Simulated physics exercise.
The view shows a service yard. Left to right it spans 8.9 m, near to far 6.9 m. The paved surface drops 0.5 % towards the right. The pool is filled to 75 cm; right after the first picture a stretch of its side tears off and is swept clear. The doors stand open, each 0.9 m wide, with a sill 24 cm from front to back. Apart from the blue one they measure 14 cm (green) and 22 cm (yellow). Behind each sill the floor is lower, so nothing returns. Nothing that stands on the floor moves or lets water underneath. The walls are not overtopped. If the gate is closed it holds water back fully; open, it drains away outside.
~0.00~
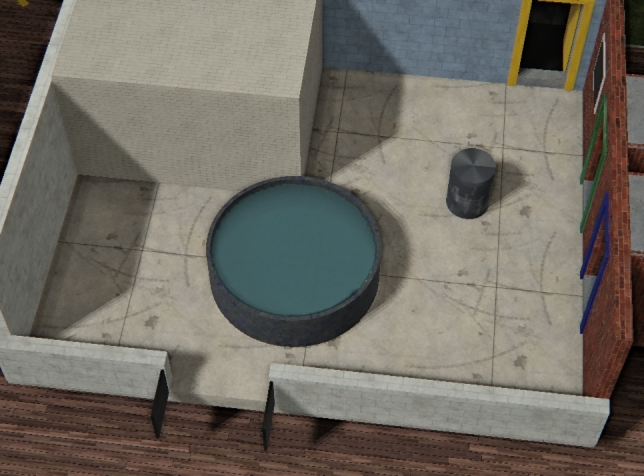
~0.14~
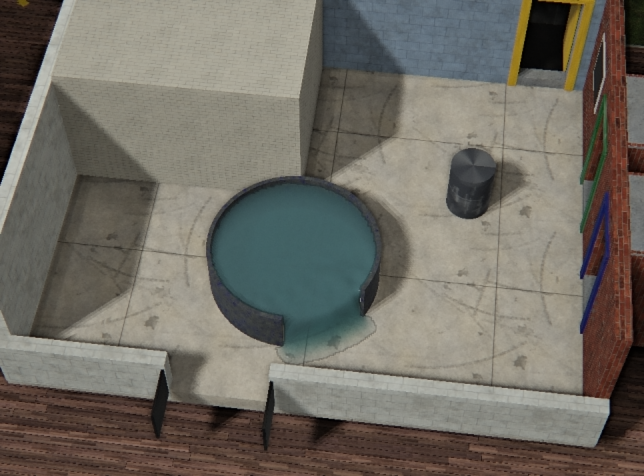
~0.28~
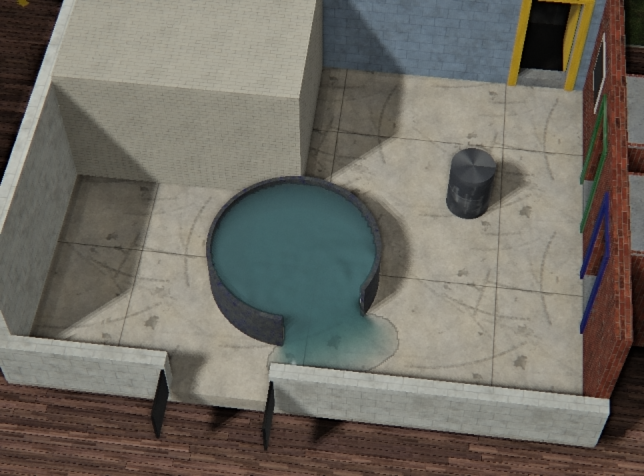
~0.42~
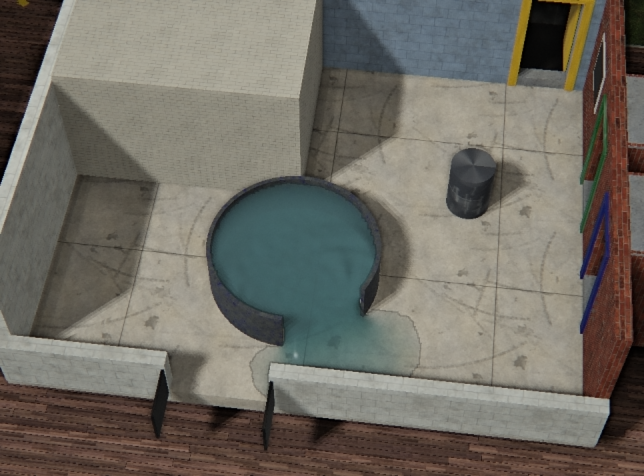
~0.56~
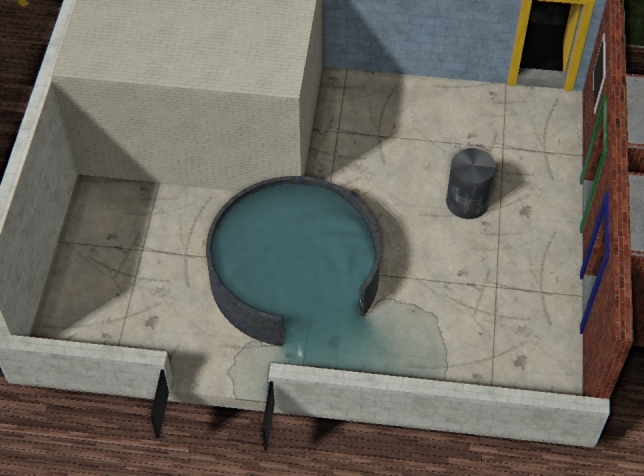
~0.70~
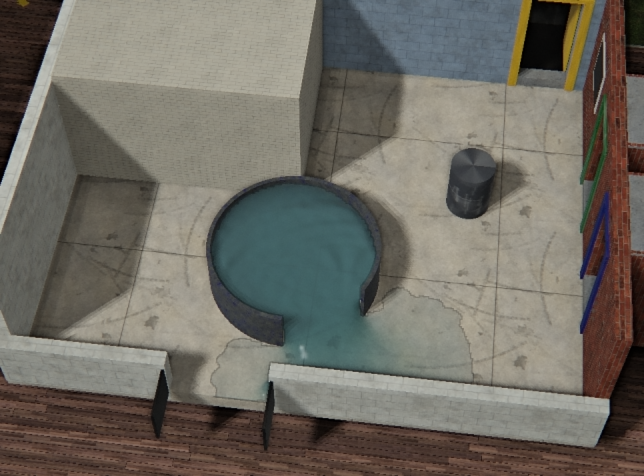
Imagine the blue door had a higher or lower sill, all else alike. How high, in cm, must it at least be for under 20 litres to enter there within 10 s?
At least 19 cm or so.
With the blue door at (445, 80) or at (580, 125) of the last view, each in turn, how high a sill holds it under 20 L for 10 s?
About 10.5 and 18 cm.
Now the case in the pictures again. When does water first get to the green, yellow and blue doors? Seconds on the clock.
Arrival: Green 2.4 s, yellow 3.6 s, blue 1.8 s.
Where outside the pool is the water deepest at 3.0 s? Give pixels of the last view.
At about (567, 421).
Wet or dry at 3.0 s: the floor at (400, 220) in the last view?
It is dry.
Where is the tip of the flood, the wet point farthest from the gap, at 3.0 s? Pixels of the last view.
Near (579, 144).
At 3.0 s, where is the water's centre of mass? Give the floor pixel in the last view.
Near (367, 312).
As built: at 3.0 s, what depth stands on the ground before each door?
Depths in cm: Green 6, yellow 0, blue 24.
After 1.4 s water covers 20 % of the floor, deepest (56 cm) near (325, 394); it has not reached the blue door.
After 3.0 s water covers 45 % of the floor, deepest (44 cm) near (567, 421); 24 cm at the blue door, 13 litres in over its 16 cm sill.
After 10.0 s water covers 100 % of the floor, deepest (20 cm) near (310, 198); 10 cm at the blue door, 43 litres in over its 16 cm sill.
At the blue door as built, the water arrived by 1.9 s and peaked near 24 cm at 2.8 s.
Run again over the same 10 s with other heights there, 48 litres in over 15.5 cm, 12 litres over 21 cm. The limit of 20 litres is kept from about 19 cm up.
